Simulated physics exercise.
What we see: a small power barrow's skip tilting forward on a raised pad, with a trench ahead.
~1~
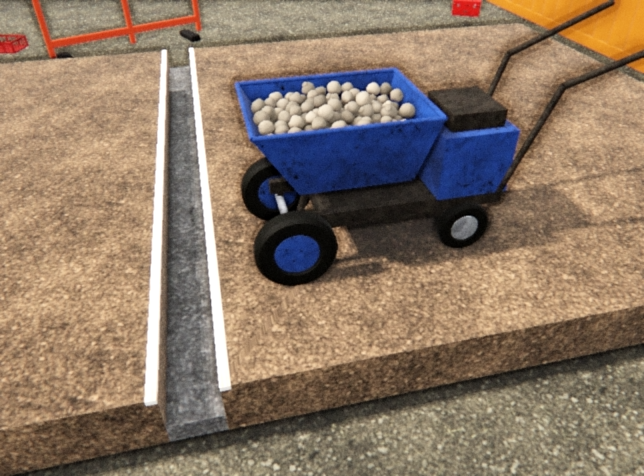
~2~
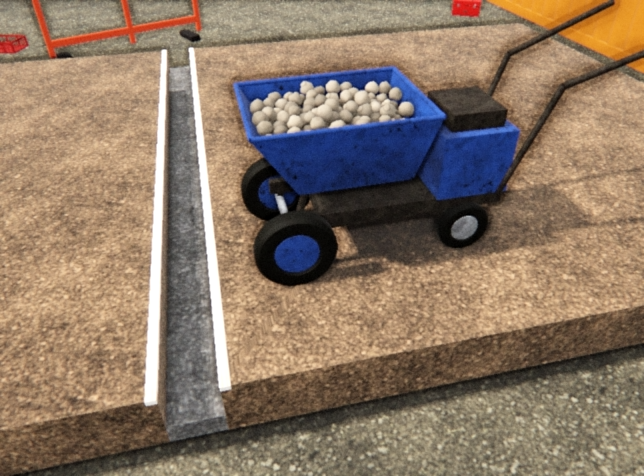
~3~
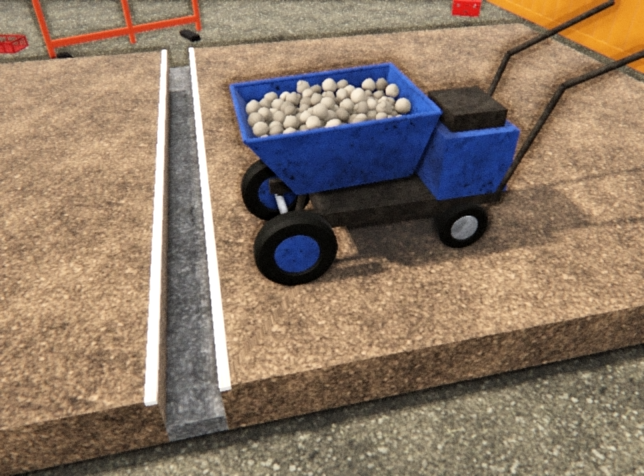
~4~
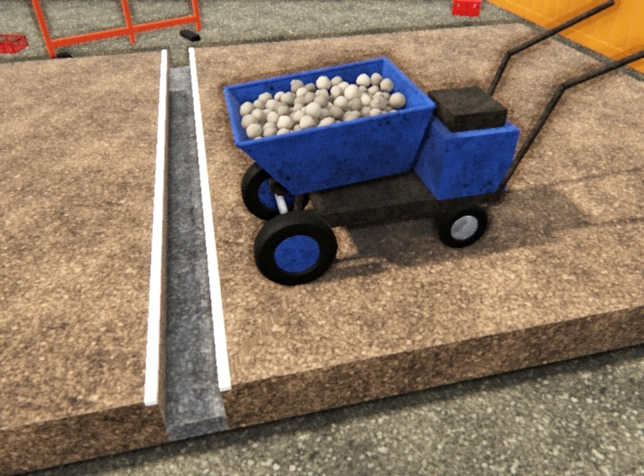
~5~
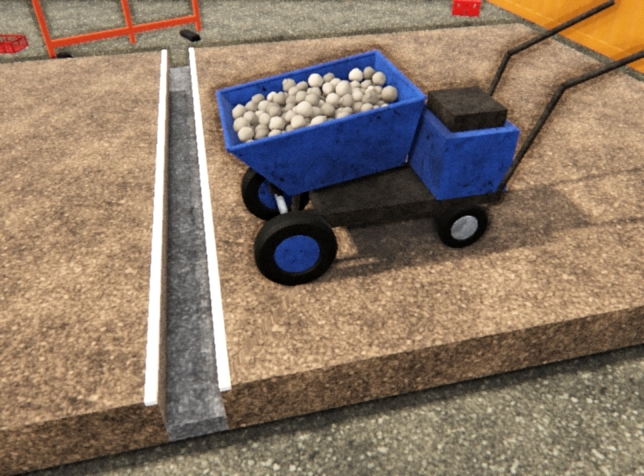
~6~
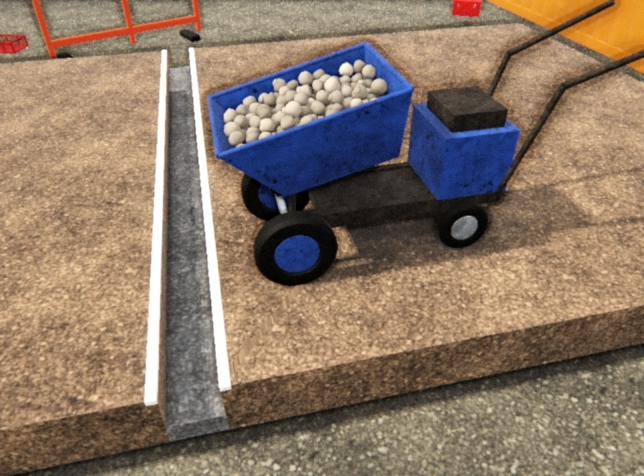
The clip shows a small blue power barrow, its skip loaded with rounded pale stones, standing on a raised brown pad beside a narrow trench; the skip starts level, then gradually tilts forward to the left while the wheels stay still.
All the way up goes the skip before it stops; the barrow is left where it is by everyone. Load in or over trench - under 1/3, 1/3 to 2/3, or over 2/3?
Under 1/3.
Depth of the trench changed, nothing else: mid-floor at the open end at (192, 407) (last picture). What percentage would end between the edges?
The share would be around 20 in a hundred.
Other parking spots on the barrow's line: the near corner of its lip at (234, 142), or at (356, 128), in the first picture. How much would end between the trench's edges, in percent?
The share would be near 10 percent, and then near 60 percent.
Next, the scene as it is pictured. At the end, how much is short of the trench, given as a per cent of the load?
Share: Near 0 %.
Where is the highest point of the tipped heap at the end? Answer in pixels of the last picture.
The top settles at about (129, 245).
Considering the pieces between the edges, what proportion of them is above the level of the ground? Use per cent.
I'd put it near 10 in a hundred.
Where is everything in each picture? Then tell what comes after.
In the first frame, lip of the skip near (253, 140), level; top of the load near (324, 115), river pebbles; first edge of the trench near (219, 329); far edge near (153, 341), the trench under half as wide as the skip, and about as deep as wide.
In the second frame, lip of the skip near (251, 141), level; top of the load near (331, 106).
In the third frame, lip of the skip near (246, 142), tipped barely; top of the load near (333, 110).
In the fourth frame, lip of the skip near (239, 146), tipped barely; top of the load near (342, 103).
In the fifth frame, lip of the skip near (230, 150), tipped a little; top of the load near (342, 107).
In the sixth frame, lip of the skip near (219, 156), tipped a little; top of the load near (347, 91); first edge of the trench near (219, 329); far edge near (153, 341).
Shortly afterwards, skip tipped well over; the whole lot in the skip.
Next, skip tipped steeply; the bulk in the skip; a little beyond it; a little falling.
Some moments later, skip tipped right over; near a quarter in the skip; a little in or heaped over the trench; near two thirds beyond it; only a few falling.
In the end, skip tipped right over; a little in the skip; near a quarter in or heaped over the trench; near two thirds beyond it.
